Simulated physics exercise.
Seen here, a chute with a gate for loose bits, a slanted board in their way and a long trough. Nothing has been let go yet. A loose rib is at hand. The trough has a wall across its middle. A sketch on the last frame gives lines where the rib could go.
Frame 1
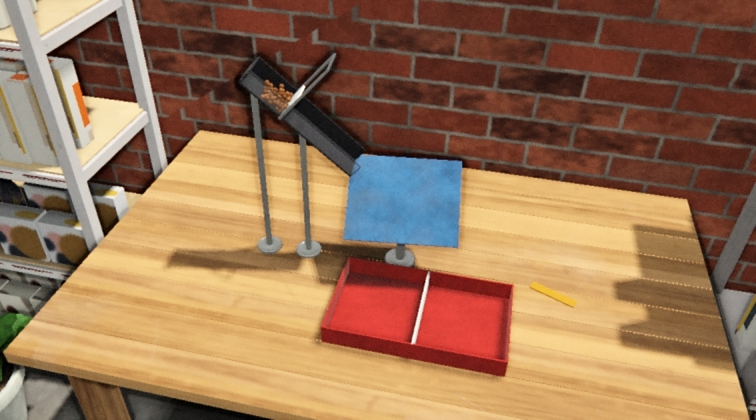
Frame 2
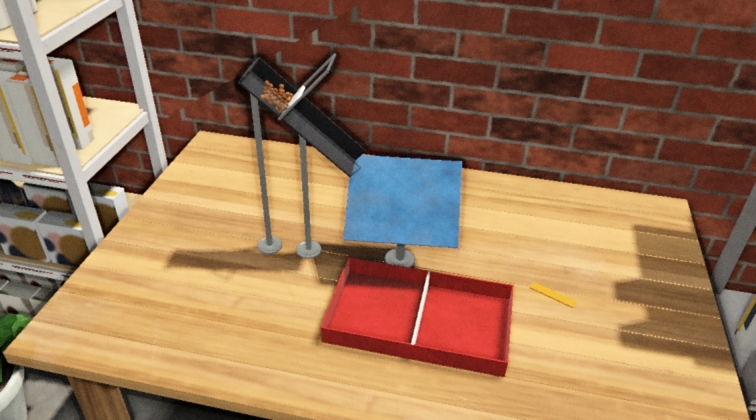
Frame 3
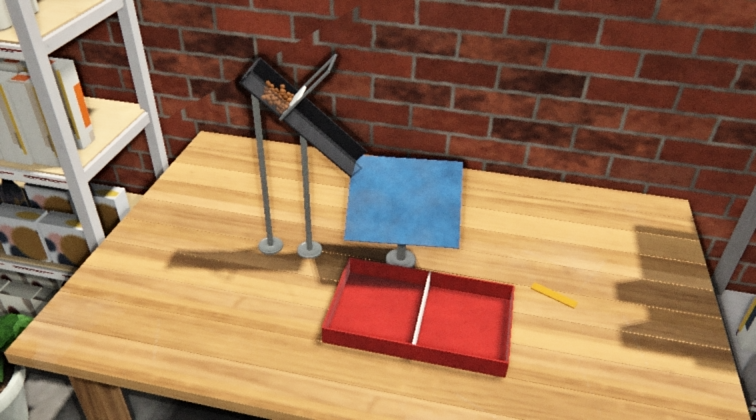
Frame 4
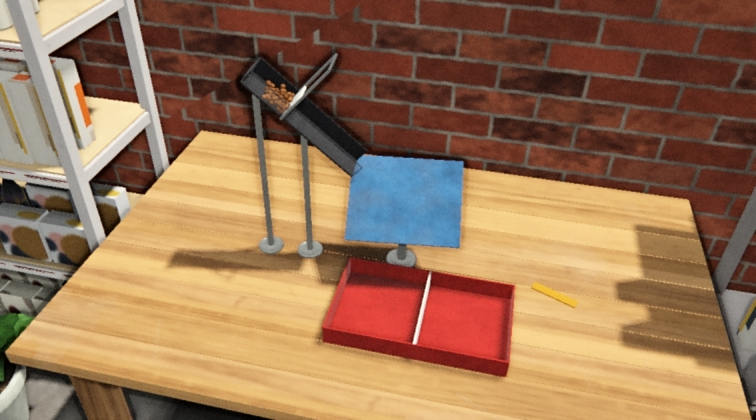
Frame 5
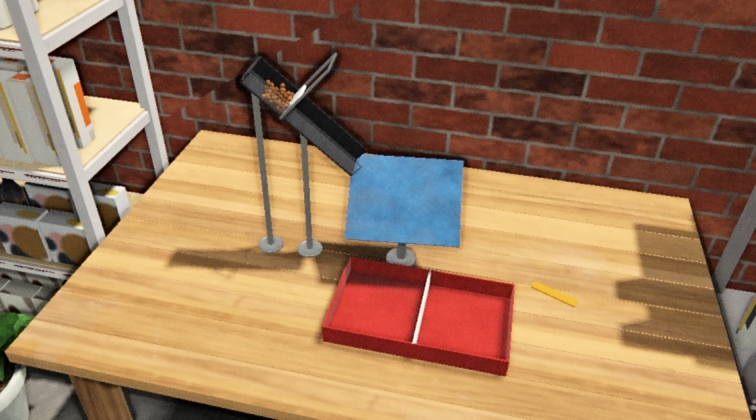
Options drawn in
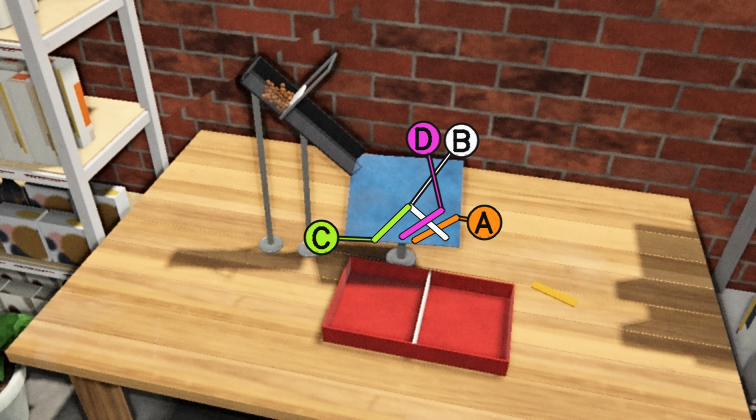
On a light wooden table before a red brick wall, seen from above at an angle, white shelves stand at the left. A black chute on grey stands slopes down rightward, holding small brown balls behind a gate, with a tilted blue board beside its lower end, a divided red trough in front and a thin yellow strip to the right. Nothing visibly moves, and the view stays practically still.
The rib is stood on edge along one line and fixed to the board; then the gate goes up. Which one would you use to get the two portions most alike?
The answer is line B.
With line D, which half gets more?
More lands on the left.
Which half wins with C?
The left half.
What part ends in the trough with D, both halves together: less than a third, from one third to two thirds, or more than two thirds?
Line D gives more than two thirds.
On the marked copy, line A from (456, 217) to (414, 240); line B from (409, 206) to (445, 237); line C from (408, 206) to (374, 239); line D from (441, 210) to (402, 236).
If A is chosen, of what is caught, all but a few in the left half, a small share in the right.
If B is chosen, of what is caught, close to half in the left half, close to half in the right.
If C is chosen, of what is caught, the bulk in the left half, a small share in the right.
If D is chosen, of what is caught, all but a few in the left half, only a few in the right.
